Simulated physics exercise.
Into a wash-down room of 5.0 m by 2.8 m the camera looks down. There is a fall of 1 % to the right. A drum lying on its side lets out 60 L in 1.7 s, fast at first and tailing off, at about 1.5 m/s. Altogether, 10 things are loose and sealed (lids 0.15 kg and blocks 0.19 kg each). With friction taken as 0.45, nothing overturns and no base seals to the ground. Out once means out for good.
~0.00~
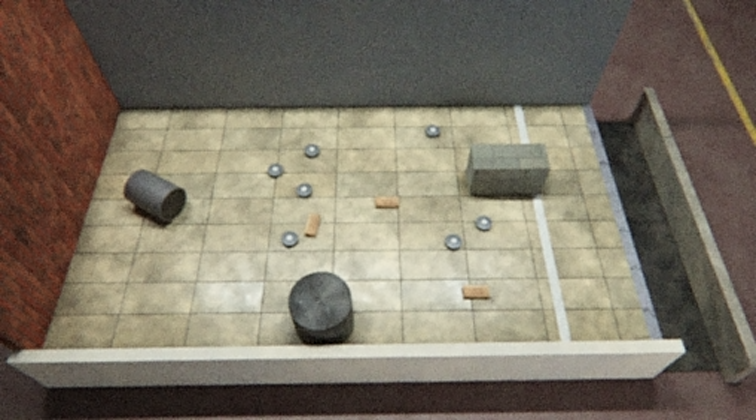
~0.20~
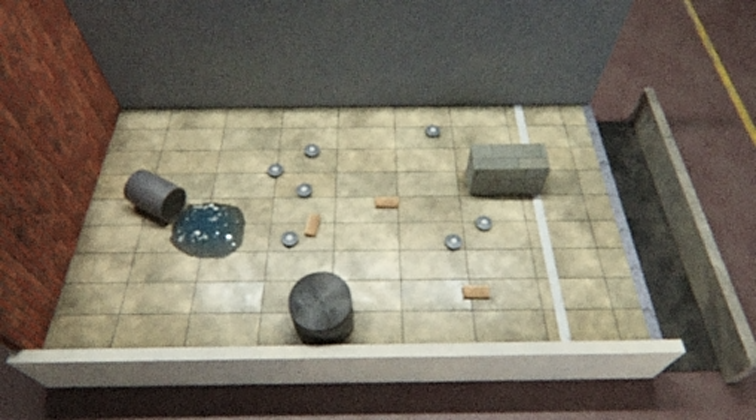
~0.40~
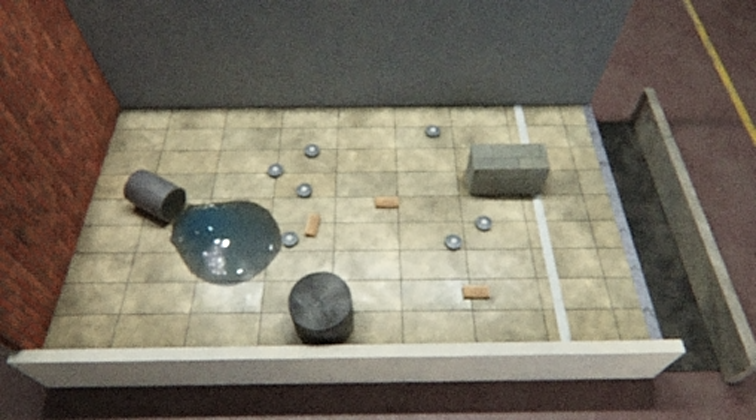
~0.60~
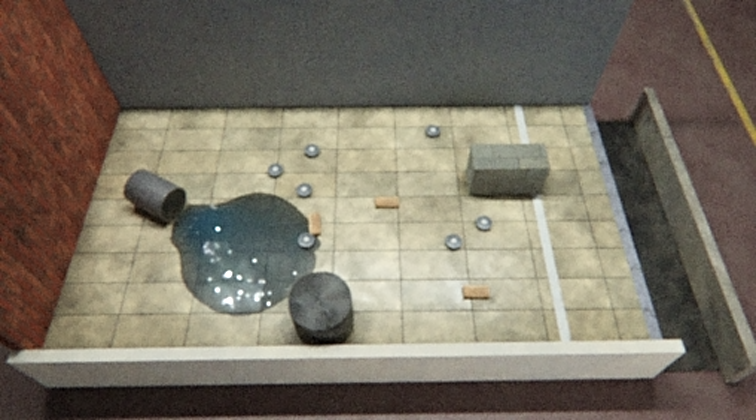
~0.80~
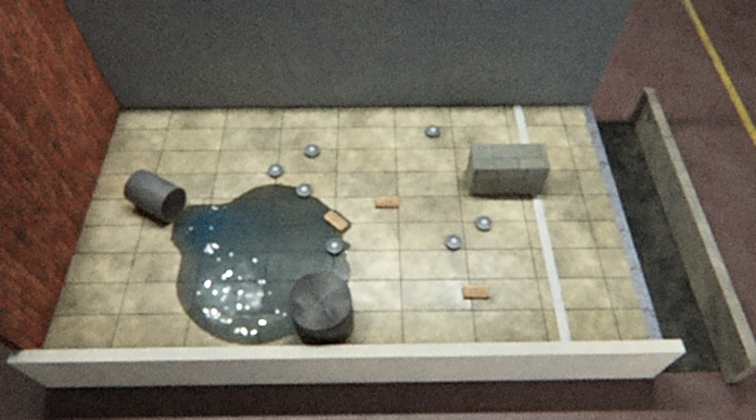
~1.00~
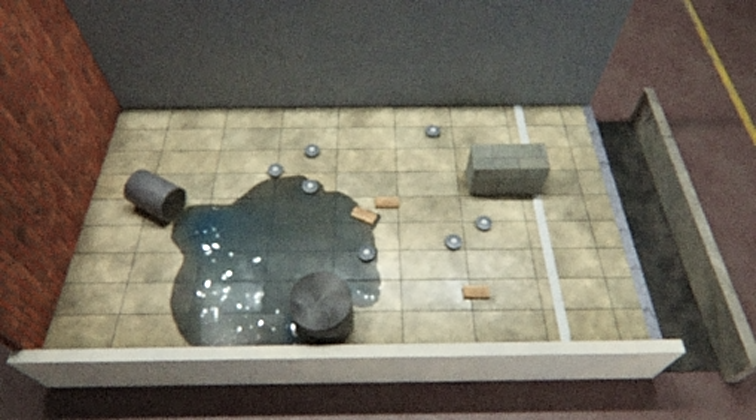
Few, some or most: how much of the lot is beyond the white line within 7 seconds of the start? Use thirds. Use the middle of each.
That is one to two in three.
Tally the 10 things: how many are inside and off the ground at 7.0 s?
The count is 0.
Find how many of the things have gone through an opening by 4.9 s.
By then 4.
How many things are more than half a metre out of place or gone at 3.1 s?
The count is 7.
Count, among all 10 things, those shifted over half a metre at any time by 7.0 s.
It works out to 7.
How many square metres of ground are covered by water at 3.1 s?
The covered patch comes to about 4.5 m2.
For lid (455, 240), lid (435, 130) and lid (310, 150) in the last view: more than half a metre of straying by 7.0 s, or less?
Beyond the mark, within the mark, within the mark.
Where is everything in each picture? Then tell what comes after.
The first picture shows a lid at (290, 238), on the bottom; a block at (312, 224), on the bottom; 0.0 m2 under water; 0 of 10 have shifted.
The second picture shows a lid at (290, 238), on the bottom; a block at (312, 224), on the bottom; water covers 0.3 m2; 0 of 10 have shifted.
The third picture shows a lid at (290, 238) rests on the ground; a block at (312, 224), on the bottom; water covers 0.7 m2; 0 of 10 have shifted.
The fourth picture shows a lid at (306, 240), on the bottom, 16 cm from its start; a block at (315, 223), on the bottom; water covers 1.2 m2; 1 of 10 have shifted.
The fifth picture shows a lid at (334, 246), on the bottom, 42 cm from its start; a block at (336, 220), on the bottom, 22 cm from its start; water covers 1.8 m2; 2 of 10 have shifted.
The sixth picture shows a lid at (367, 252), on the bottom, 72 cm from its start; a block at (364, 214) rests on the ground, 49 cm from its start; 2.4 m2 under water; 3 of 10 have shifted.
After 1.4 s 0 of 10 are over the mark; 0 afloat.
After 3.1 s 3 of 10 are over the mark; 3 afloat.
After 4.9 s 5 of 10 are over the mark; 0 afloat.
After 7.0 s 5 of 10 are over the mark; 0 afloat.
